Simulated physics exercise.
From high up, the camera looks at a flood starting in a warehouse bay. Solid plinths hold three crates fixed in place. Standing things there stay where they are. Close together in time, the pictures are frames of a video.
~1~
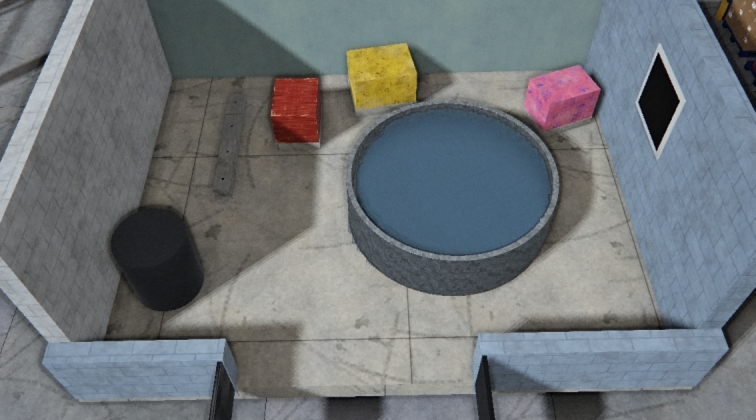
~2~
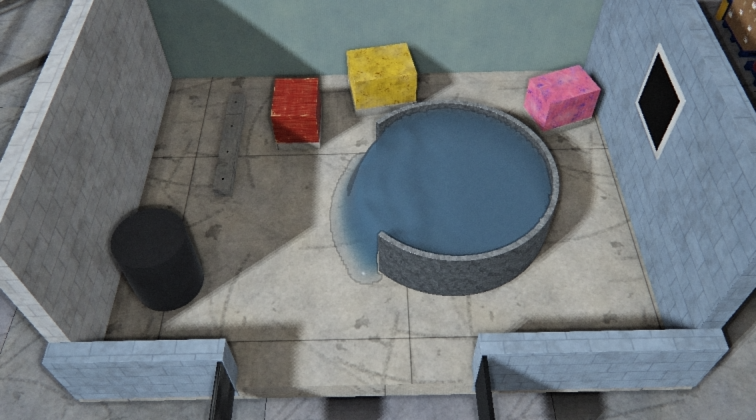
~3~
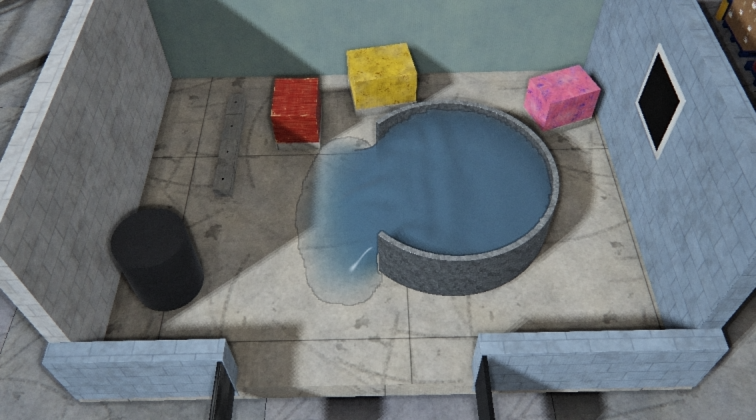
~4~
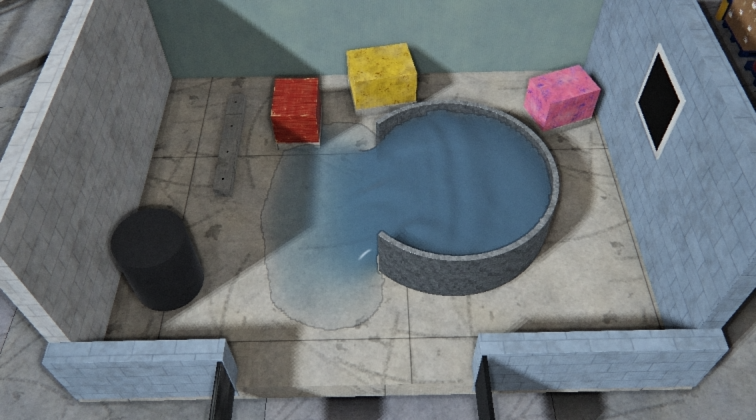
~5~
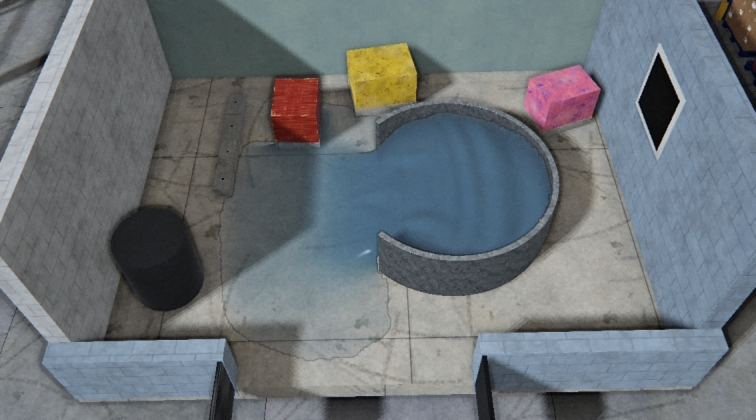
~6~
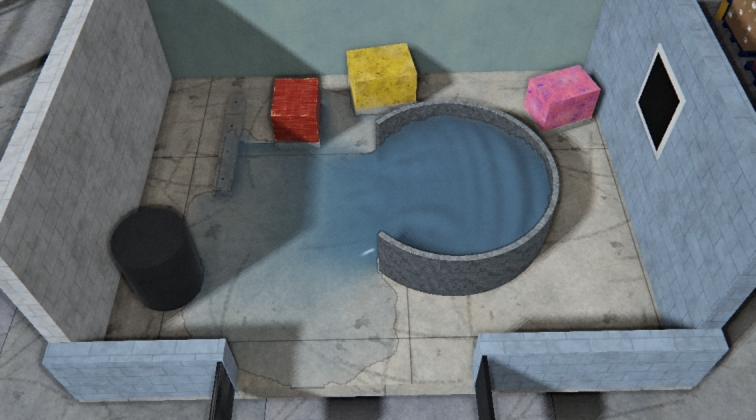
Round stone tank opening on its left side, blue water pouring out and spreading left and forward across the concrete warehouse floor.
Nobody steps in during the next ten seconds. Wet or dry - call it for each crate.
Calls: Red crate - wet; pink crate - dry; yellow crate - wet.
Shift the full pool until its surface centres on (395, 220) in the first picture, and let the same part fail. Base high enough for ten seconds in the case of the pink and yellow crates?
Taking each in turn, pink gets flooded, while yellow gets flooded.
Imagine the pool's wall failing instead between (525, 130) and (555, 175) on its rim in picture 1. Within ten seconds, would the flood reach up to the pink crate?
I'd say the pink crate is flooded.
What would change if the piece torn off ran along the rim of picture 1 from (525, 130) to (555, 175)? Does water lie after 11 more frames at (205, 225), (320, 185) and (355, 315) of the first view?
In sequence: Untouched, untouched, untouched.
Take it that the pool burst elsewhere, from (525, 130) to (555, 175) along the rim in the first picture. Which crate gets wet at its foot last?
Last comes the one in red.
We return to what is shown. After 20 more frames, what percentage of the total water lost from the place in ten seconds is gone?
About 15 per cent.
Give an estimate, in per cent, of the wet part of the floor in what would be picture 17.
About 55 per cent.
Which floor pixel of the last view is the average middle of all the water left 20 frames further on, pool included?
Near pixel (287, 200).
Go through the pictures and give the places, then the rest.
Still water in the round tank at (451, 177), in the first picture.
Water pours out at (353, 203) and has run to (376, 276), in the second picture.
The front is at (337, 298), out from the gap at (353, 204), in the third picture.
The front is at (322, 127), out from the gap at (353, 205), in the fourth picture.
The front is at a hidden place, out from the gap at (353, 206), in the fifth picture.
Water pours out at (353, 206) and has run to a hidden place, in the sixth picture.
A moment on, water covers 50 % of the floor; the red crate water round its plinth, the pink crate not reached, the yellow crate water round its plinth.
Next, water covers 55 % of the floor; the red crate water round its plinth, the pink crate not reached, the yellow crate water round its plinth.
Then, water covers 55 % of the floor; the red crate water round its plinth, the pink crate not reached, the yellow crate water round its plinth.
Later, water covers 85 % of the floor; the red crate water round its plinth, the pink crate water round its plinth, the yellow crate water round its plinth.
In the end, water covers 95 % of the floor; the red crate was topped, the pink crate stayed above the water, the yellow crate was topped.
